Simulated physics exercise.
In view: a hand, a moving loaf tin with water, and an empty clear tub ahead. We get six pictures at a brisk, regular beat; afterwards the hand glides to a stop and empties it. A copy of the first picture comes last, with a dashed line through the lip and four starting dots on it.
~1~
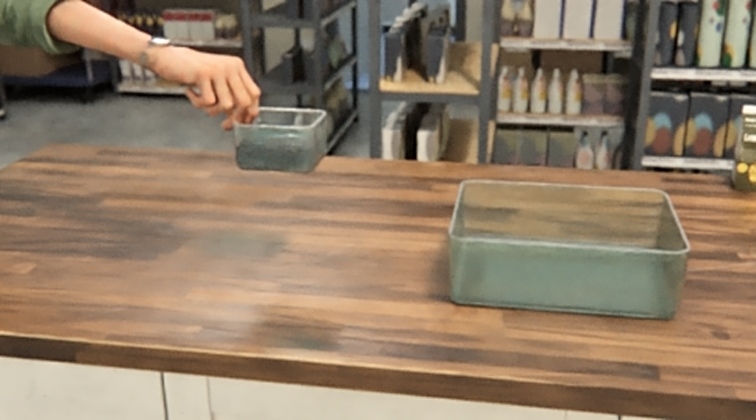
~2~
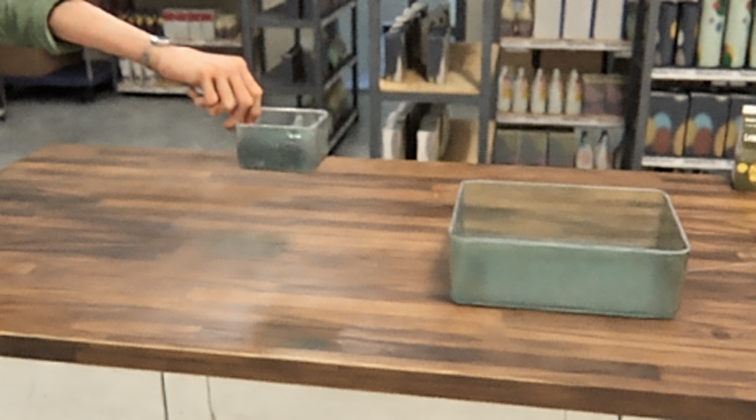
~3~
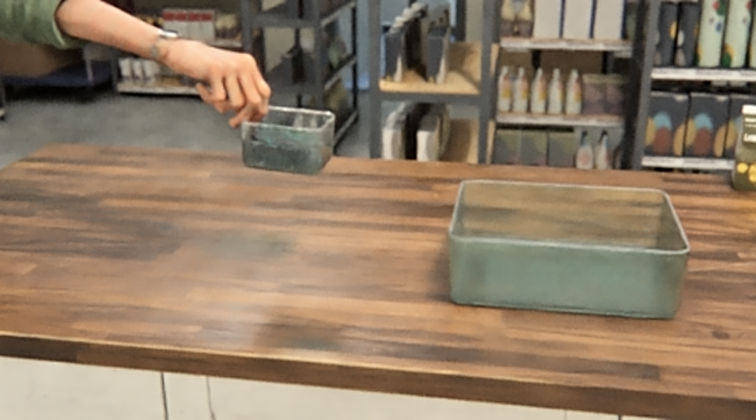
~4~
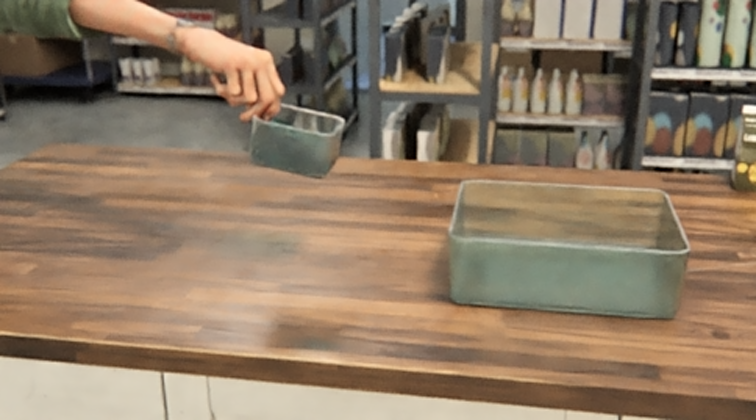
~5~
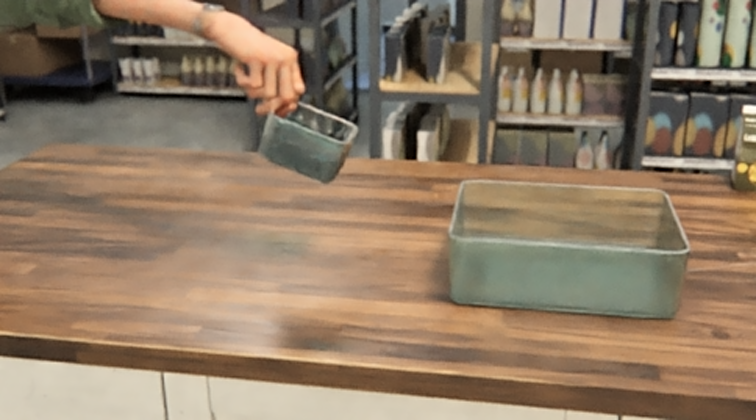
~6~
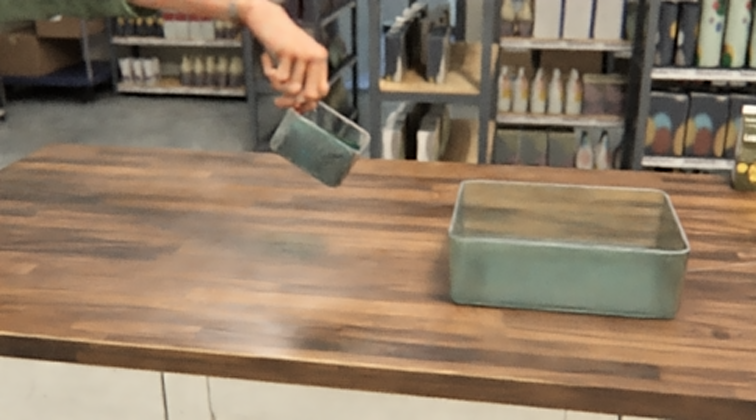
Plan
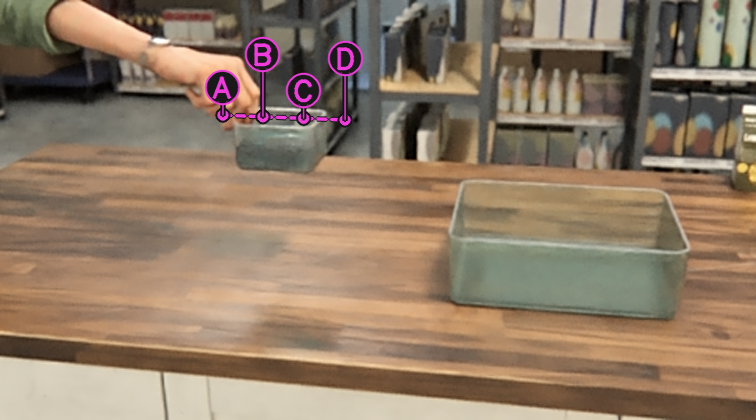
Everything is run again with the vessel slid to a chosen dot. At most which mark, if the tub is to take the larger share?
Take D.
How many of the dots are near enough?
One of the four.
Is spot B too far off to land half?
Yes, it does.
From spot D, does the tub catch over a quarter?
Yes, clearly.
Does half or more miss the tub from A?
Yes, it does.
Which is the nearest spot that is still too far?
Here it is spot C.
On the marked copy, A at (222, 115); B at (262, 116); C at (303, 118); D at (345, 120).
With A, about 0 % lands in the tub, 100 % falls short.
With B, about 0 % lands in the tub, 100 % falls short.
With C, about 0 % lands in the tub, 97 % falls short.
With D, about 85 % lands in the tub, 13 % falls short.
